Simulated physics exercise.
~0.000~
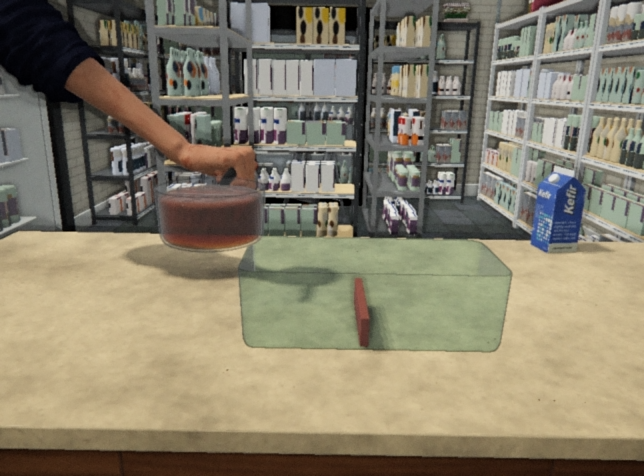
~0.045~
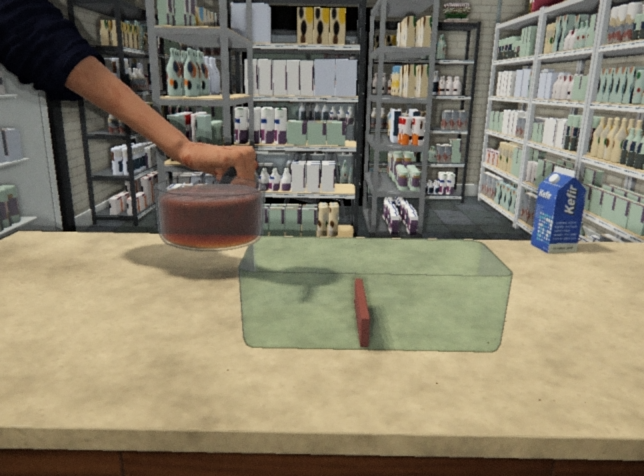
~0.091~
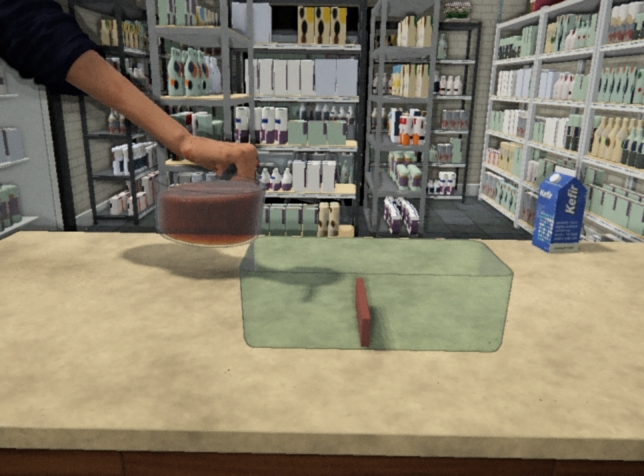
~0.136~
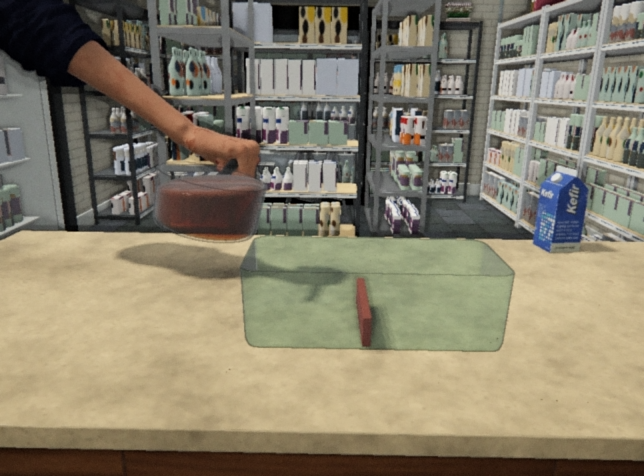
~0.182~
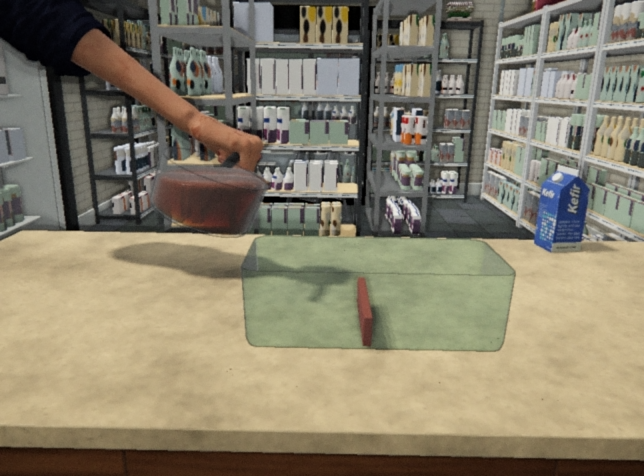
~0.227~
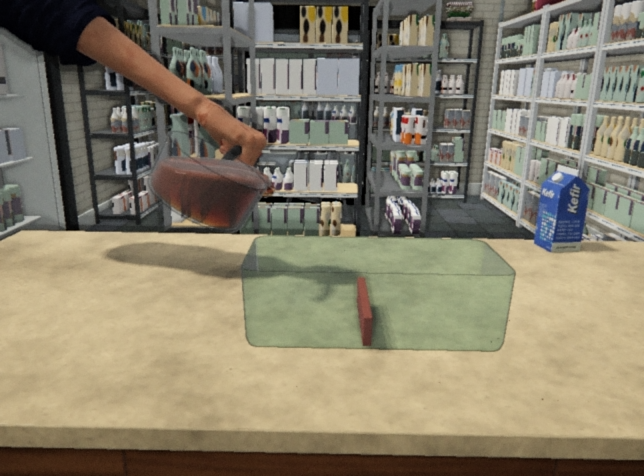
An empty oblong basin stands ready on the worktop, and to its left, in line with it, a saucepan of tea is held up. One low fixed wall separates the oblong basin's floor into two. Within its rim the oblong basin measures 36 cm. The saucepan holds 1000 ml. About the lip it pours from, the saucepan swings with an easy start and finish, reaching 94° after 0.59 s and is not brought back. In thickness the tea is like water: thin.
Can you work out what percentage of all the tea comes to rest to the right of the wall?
I would put it at 24 per cent.
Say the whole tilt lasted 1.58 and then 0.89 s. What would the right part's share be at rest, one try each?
The first try gives around 5 percent, the second around 15 percent.
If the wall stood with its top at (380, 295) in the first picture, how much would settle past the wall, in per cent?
Estimate: Close to 10 per cent.
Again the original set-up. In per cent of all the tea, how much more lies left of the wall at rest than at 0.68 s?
Close to 12% of the whole.
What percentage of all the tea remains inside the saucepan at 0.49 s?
I'd estimate some 44 % remains.
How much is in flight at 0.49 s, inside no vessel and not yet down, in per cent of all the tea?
Near 44 per cent at that time.
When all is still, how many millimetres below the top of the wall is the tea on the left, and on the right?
On the left it's about 14 mm; on the right, about 36 mm.
After 0.49 s the tilt is 87° and 45 per cent is still to pour, 11 is left of the wall and 0 right of it.
After 0.68 s the tilt is 94° and 8 per cent is still to pour, 60 is left of the wall and 16 right of it.
After 0.87 s the tilt is 94° and 3 per cent is still to pour, 66 is left of the wall and 17 right of it.
After 1.09 s the tilt is 94° and 1 per cent is still to pour, 76 is left of the wall and 19 right of it.
In the end 73 per cent lies left of the wall, 24 right of it and 3 outside.
